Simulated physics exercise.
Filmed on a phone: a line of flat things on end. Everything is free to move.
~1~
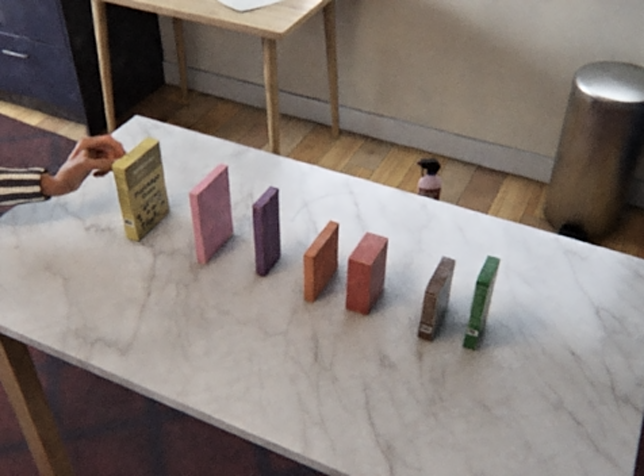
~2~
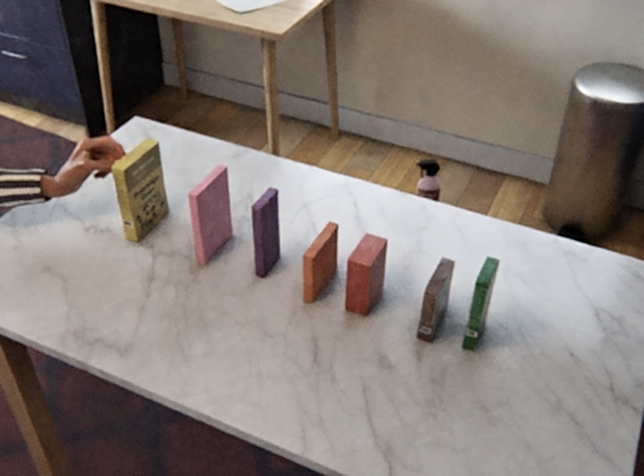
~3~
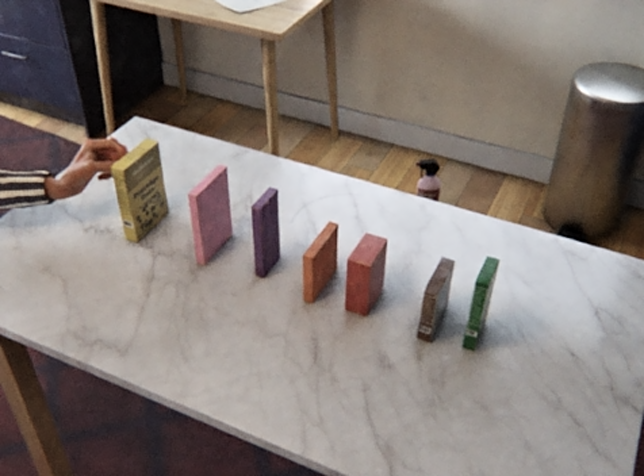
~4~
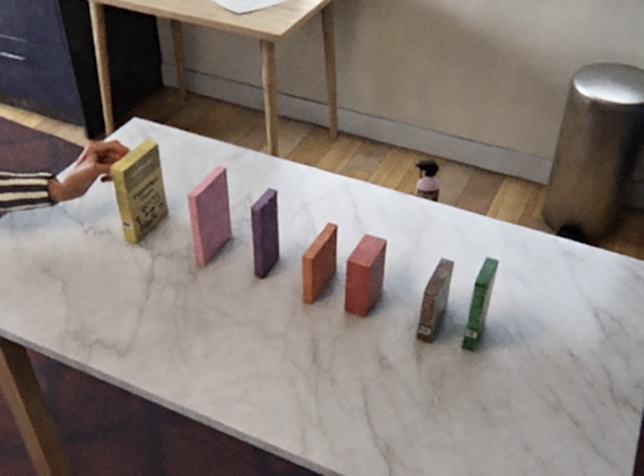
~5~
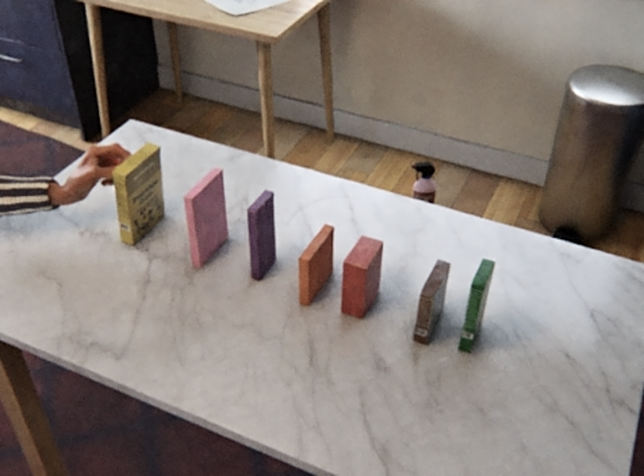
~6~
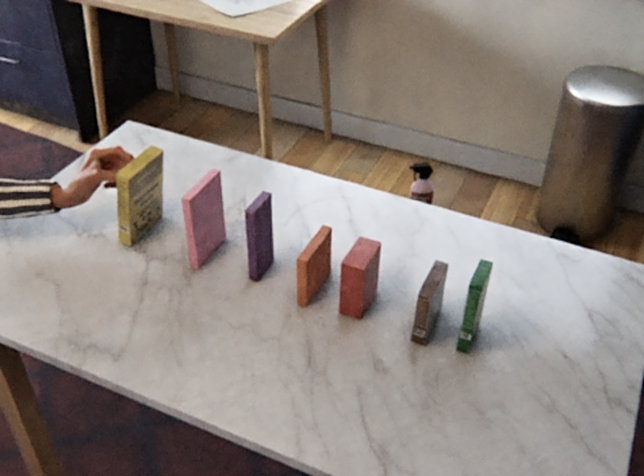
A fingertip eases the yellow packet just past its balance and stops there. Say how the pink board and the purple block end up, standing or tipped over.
The pink board topples; the purple block topples.
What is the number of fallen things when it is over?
In all, 7.
Then, 0.50 s after the last picture, yellow packet 83° over; pink board tipped 36° from how it was near (230, 231).
Then, 0.80 s after the last picture, yellow packet 90° over; purple block tipped 61° from how it was near (310, 268); pink board on its side near (246, 256); orange board tipped 49° from how it was.
Then, 1.00 s after the last picture, yellow packet 90° over; purple block tipped 73° from how it was near (315, 275); pink board on its side near (246, 257); red block on its side.
Then, 1.30 s after the last picture, yellow packet 90° over; purple block on its side near (317, 278); pink board on its side near (245, 257); brown packet tipped 69° from how it was.
At rest, tipped over on the table, pink board, red block, orange board, purple block and brown packet. Seen from the same camera at the end, pink board near (241, 257), purple block near (316, 279).
